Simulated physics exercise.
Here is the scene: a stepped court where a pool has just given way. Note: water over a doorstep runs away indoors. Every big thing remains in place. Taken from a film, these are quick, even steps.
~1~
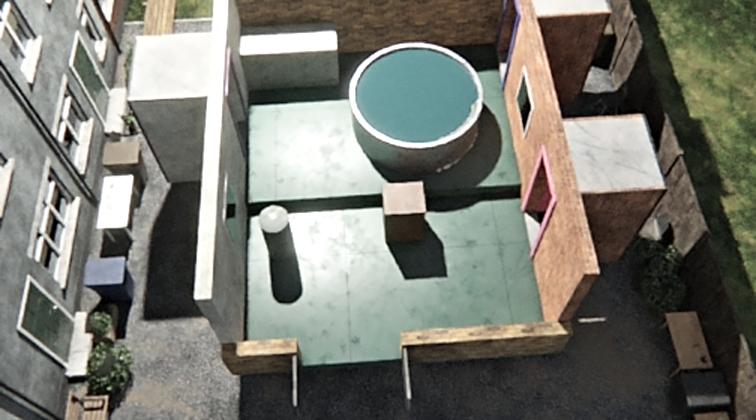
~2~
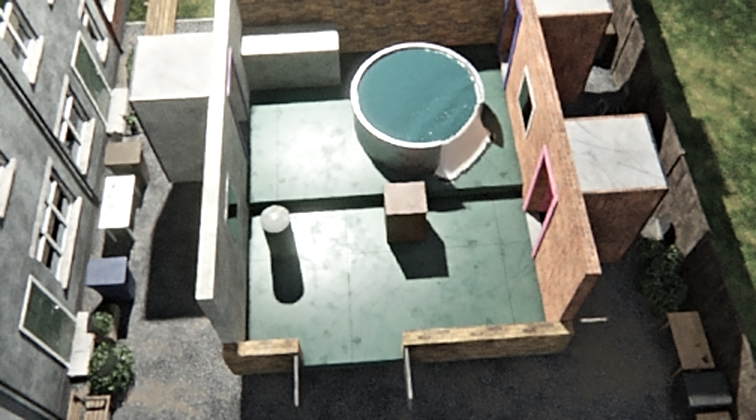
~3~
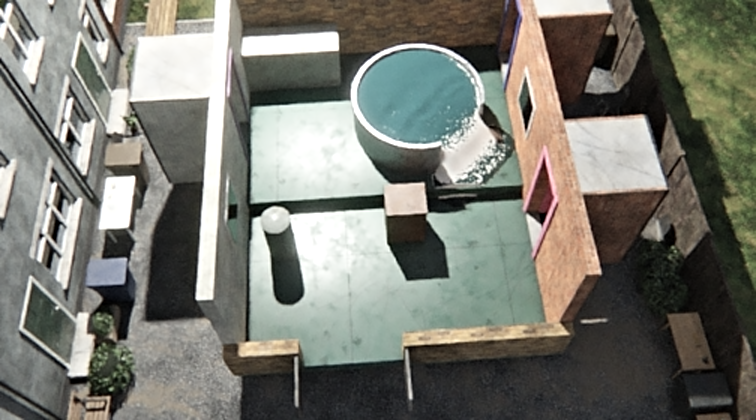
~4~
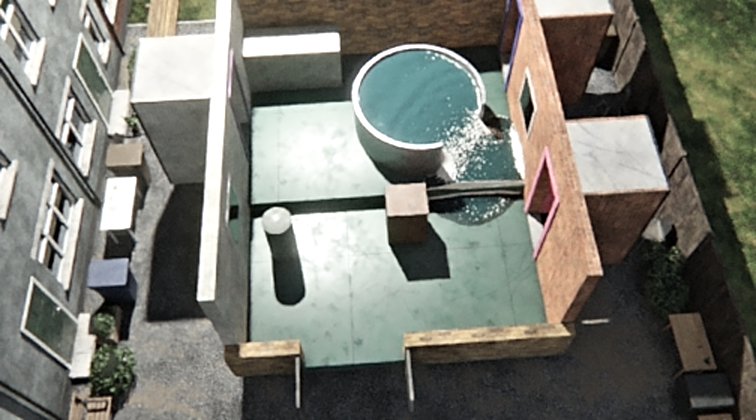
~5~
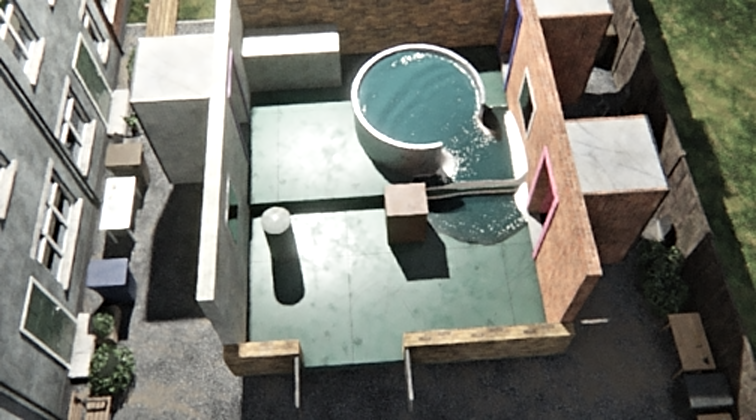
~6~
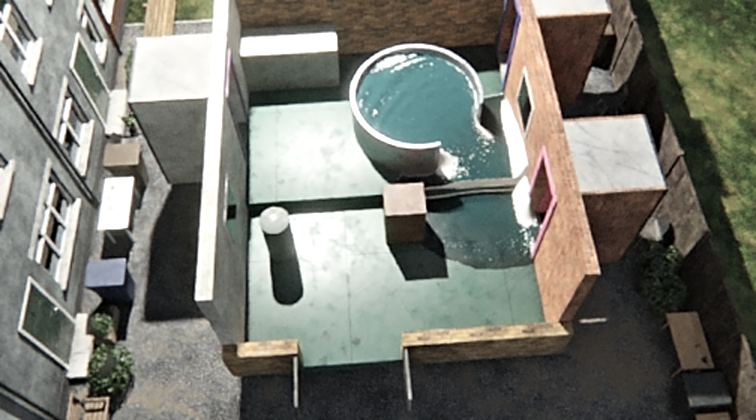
Round white pool in a walled green court breaking open at its lower right side, water pouring out and spreading across the floor.
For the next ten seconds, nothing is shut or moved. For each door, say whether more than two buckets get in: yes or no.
Blue door: No; pink door: Yes; purple door: No.
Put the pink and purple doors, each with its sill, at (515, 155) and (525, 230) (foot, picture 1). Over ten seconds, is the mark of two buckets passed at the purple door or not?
Result: Purple door rises above.
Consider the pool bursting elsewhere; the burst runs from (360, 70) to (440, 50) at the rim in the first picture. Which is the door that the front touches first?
I'd go with the door marked blue.
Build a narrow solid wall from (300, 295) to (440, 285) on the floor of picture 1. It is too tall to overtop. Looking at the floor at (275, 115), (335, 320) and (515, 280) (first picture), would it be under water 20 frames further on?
Lab note - point 1: Parched; point 2: Inundated; point 3: Inundated.
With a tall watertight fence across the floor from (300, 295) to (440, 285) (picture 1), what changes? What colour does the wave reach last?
I'd say the purple-painted one.
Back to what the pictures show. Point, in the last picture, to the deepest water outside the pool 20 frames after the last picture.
Near (512, 338).
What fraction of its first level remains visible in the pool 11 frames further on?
My reading is roughly 50 in a hundred.
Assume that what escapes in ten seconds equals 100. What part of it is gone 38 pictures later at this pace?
Roughly 50 percent.
A moment on, water covers 30 % of the floor; the blue door wet at the sill, nothing in, the pink door over two buckets in, the purple door not reached.
Next, water covers 35 % of the floor; the blue door wet at the sill, nothing in, the pink door far over two buckets in, the purple door not reached.
Then, water covers 65 % of the floor; the blue door wet at the sill, nothing in, the pink door far over two buckets in, the purple door not reached.
Later, water covers 80 % of the floor; the blue door wet at the sill, nothing in, the pink door far over two buckets in, the purple door not reached.
In the end, water covers 90 % of the floor; the blue door wet at the sill, nothing in, the pink door far over two buckets in, the purple door wet at the sill, nothing in.
